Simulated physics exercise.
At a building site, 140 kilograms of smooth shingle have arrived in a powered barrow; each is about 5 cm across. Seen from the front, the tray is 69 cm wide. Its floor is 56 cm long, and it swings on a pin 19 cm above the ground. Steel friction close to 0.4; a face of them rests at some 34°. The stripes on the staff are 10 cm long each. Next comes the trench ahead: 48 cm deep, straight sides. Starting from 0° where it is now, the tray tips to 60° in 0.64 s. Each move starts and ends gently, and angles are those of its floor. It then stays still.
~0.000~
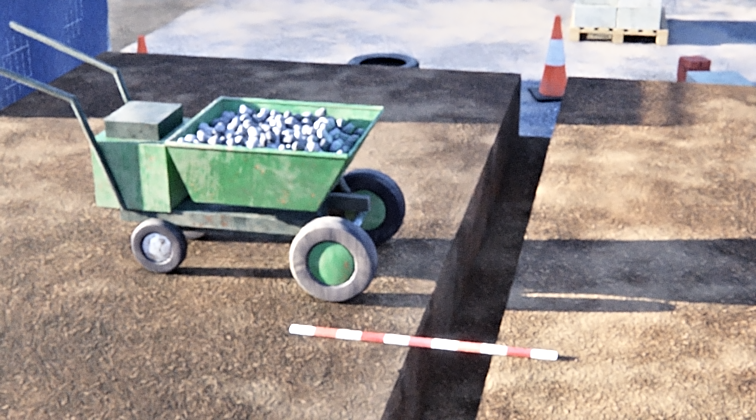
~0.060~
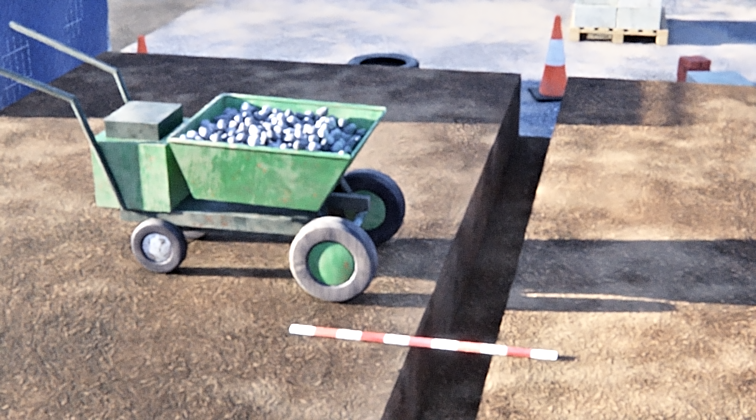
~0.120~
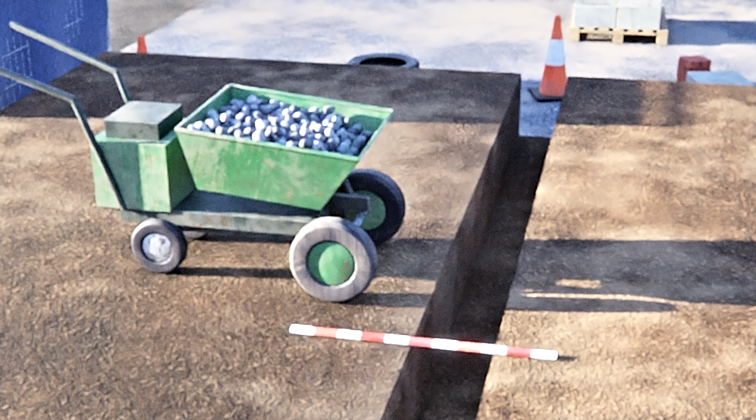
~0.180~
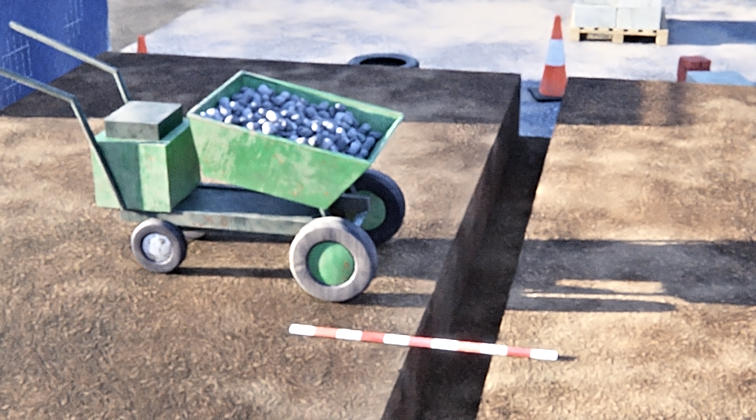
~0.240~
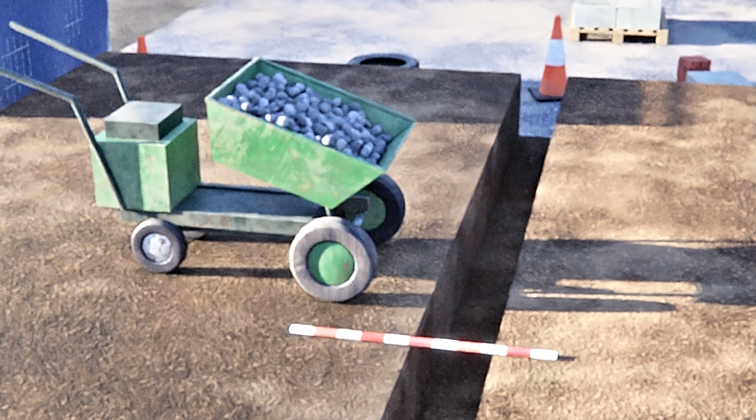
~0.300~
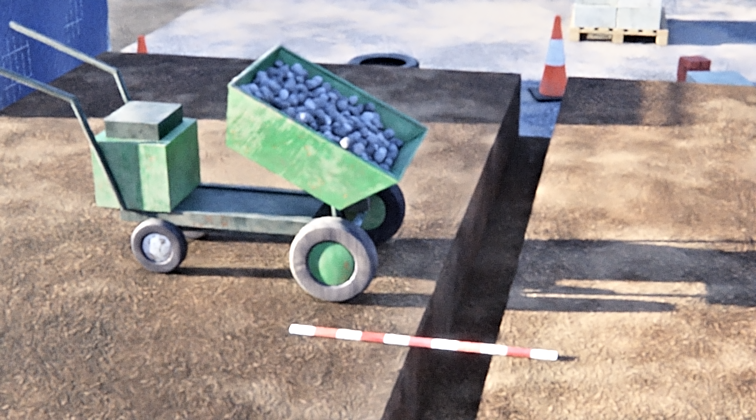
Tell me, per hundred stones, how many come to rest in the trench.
34 per hundred.
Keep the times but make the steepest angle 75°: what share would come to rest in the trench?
Roughly 45% would end there.
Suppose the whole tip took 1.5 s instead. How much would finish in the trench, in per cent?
About 55%.
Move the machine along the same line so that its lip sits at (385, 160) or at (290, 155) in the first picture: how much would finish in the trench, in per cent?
Near 15 and near 55 percent.
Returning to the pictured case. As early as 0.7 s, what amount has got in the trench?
Some 15 per cent.
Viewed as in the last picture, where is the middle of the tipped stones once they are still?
Somewhere near pixel (529, 283).
After 0.5 s the floor is at 51°; 100 % in the tray; the foremost stones are at (420, 183).
After 0.7 s the floor is at 60°; 84 % in the tray, 16 % in the trench, 1 % past the trench; the foremost stones are at (517, 253).
After 1.1 s the floor is at 60°; 42 % in the tray, 20 % in the trench, 38 % past the trench; the foremost stones are at (665, 288).
After 3.0 s the floor is at 60°; 28 % in the tray, 34 % in the trench, 39 % past the trench; the foremost stones are past the picture's edge.
